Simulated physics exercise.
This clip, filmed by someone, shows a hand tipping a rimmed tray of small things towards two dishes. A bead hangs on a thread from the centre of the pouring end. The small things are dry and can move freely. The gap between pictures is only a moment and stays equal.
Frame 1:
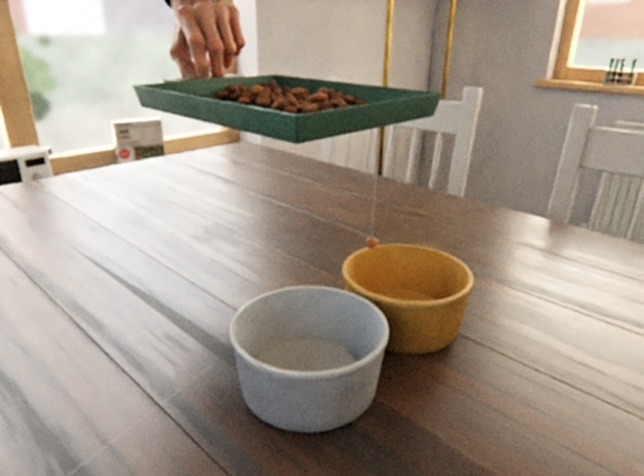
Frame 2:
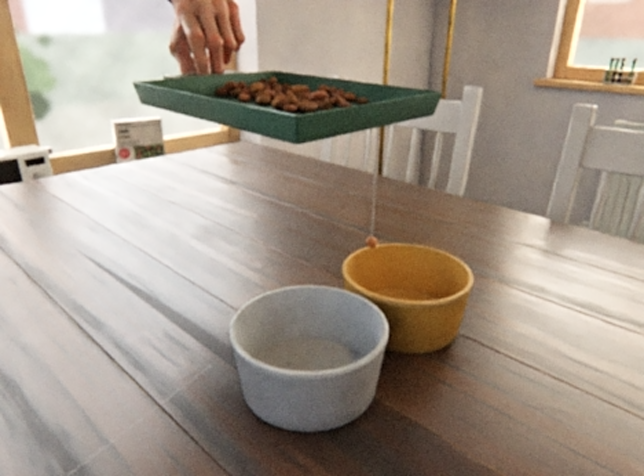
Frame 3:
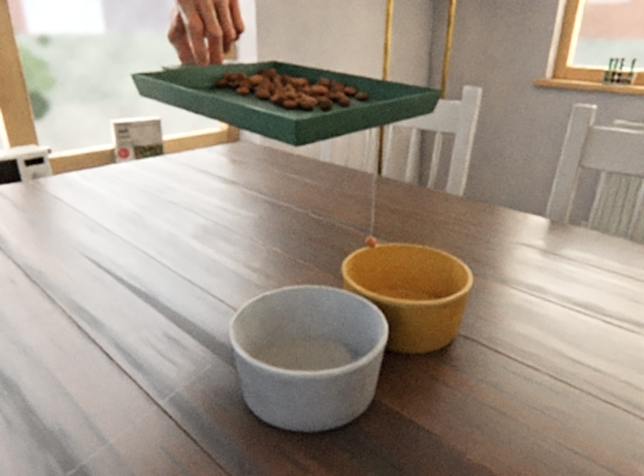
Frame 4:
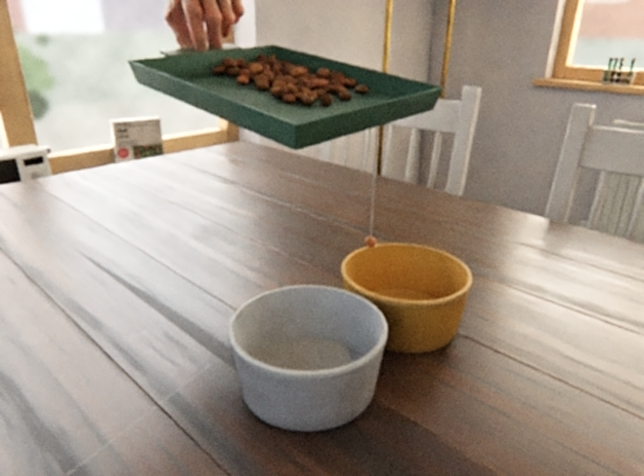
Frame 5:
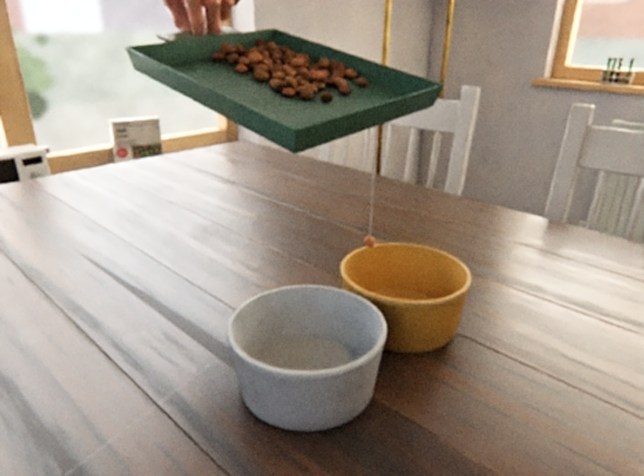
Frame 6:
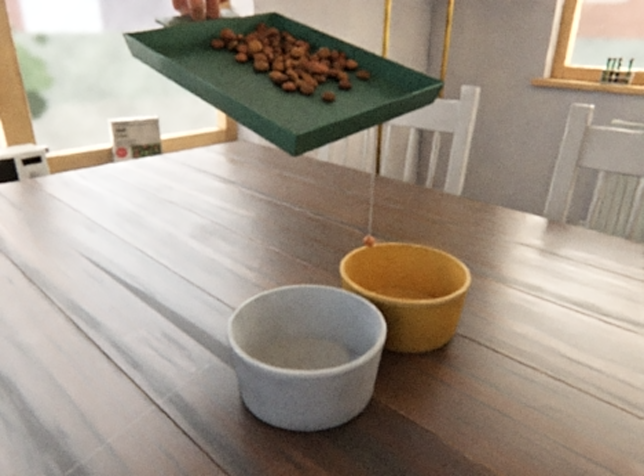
On a wooden table indoors, a hand gradually tilts a green tray of brown kibble above grey and yellow bowls, pieces shifting slightly.
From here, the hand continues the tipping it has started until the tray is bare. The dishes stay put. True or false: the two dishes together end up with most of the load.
True.
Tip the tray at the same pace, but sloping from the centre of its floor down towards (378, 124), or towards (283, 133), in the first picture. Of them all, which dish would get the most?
On the first try it's the right-side dish, on the second the left-side dish.
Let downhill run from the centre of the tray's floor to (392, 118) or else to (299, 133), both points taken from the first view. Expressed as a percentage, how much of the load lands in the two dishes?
Near 20 % and, after that, 70 %.
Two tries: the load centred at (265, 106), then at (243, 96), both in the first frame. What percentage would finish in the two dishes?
You'd get near 90 percent first and near 80 percent next.
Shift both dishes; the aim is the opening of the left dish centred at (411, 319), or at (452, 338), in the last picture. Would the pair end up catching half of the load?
Try 1: Not up to half; try 2: Not up to half.
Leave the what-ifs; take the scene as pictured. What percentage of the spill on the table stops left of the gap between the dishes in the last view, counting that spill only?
Reading: Around 90 %.
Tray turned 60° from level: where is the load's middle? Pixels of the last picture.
I'd put the middle close to (321, 120).
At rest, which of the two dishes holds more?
That would be the left of the two, then.
Soon after the last picture, tray tipped steeply; nearly all on the tray; a stray few in the left dish; a stray few in the air.
A little later, tray tipped right over; about half on the tray; about a quarter in the left dish; a stray few in the right dish; a stray few outside both; about a quarter in the air.
Later still, tray tipped past a quarter turn; about two thirds in the left dish; a small part in the right dish; about a quarter outside both; a stray few in the air.
At rest, tray tipped past a quarter turn; about two thirds in the left dish; a small part in the right dish; about a quarter outside both; a stray few in the air.
